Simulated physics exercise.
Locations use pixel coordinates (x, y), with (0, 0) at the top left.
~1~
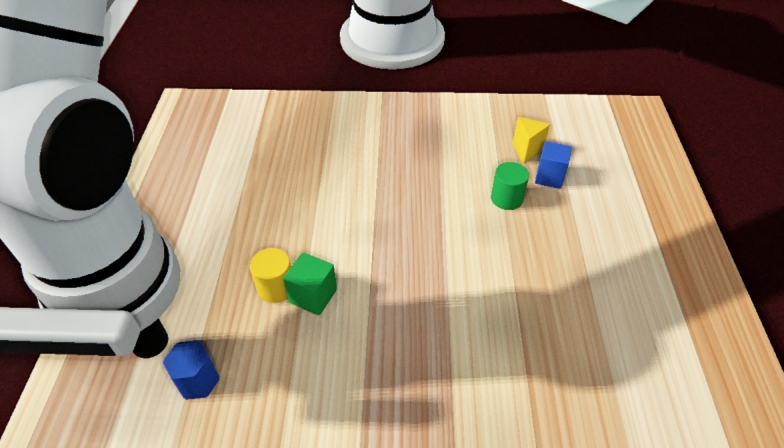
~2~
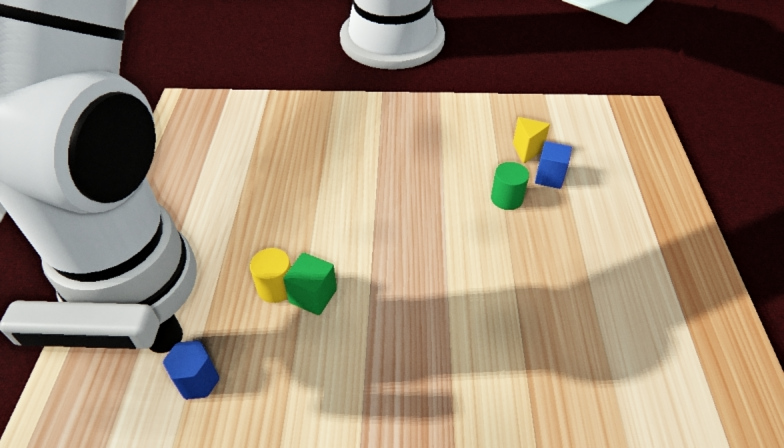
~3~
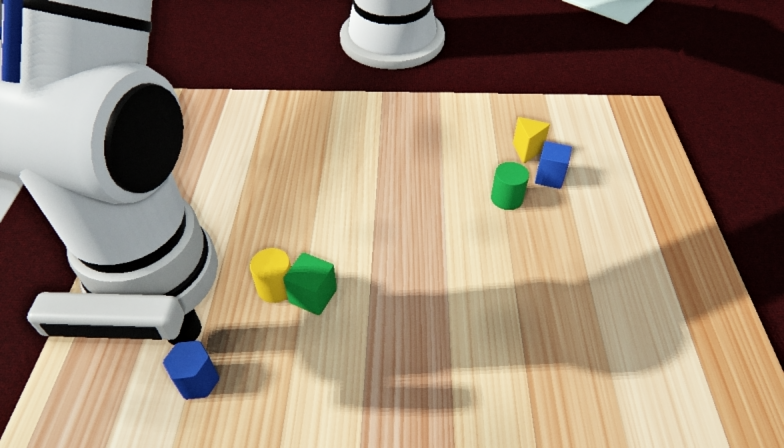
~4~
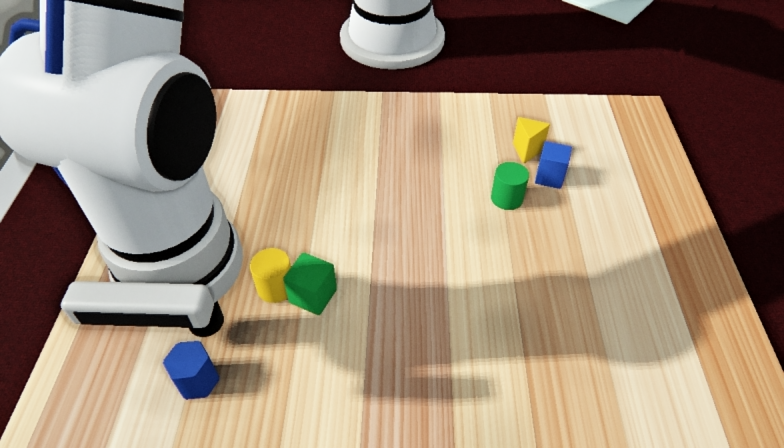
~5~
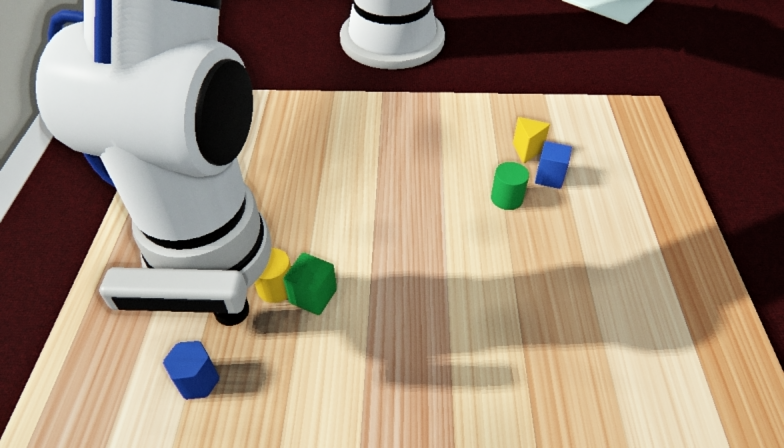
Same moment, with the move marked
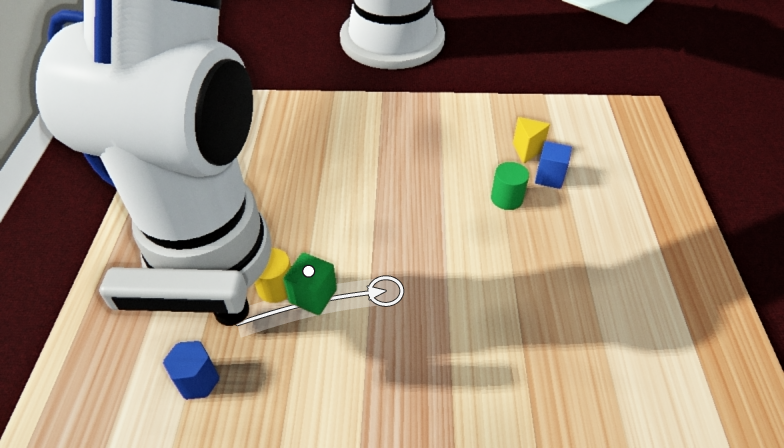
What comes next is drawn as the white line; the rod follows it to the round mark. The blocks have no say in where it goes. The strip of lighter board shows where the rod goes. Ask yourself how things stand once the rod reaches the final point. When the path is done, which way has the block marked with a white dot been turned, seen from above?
From above, it looks like the block marked with a white dot goes counterclockwise.
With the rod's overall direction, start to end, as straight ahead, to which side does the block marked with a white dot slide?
Left-hand side.
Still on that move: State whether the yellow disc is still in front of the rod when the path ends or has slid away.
Slipped clear.
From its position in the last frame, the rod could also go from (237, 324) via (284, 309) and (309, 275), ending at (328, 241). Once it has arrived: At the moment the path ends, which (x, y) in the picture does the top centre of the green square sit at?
Expect it around (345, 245).
The drawn path runs from (237, 324) by way of (312, 302) to (386, 291); the dot is on the green square.
On the path given first. One third of the way, rod at (286, 296); yellow disc at (280, 255); green square at (321, 267).
Two thirds of the way, rod at (336, 285); yellow disc at (284, 254); green square at (358, 250).
At the end, rod at (386, 278); blue hexagonal block not moved; yellow disc at (284, 254); green square at (379, 239), turned 30° anticlockwise.
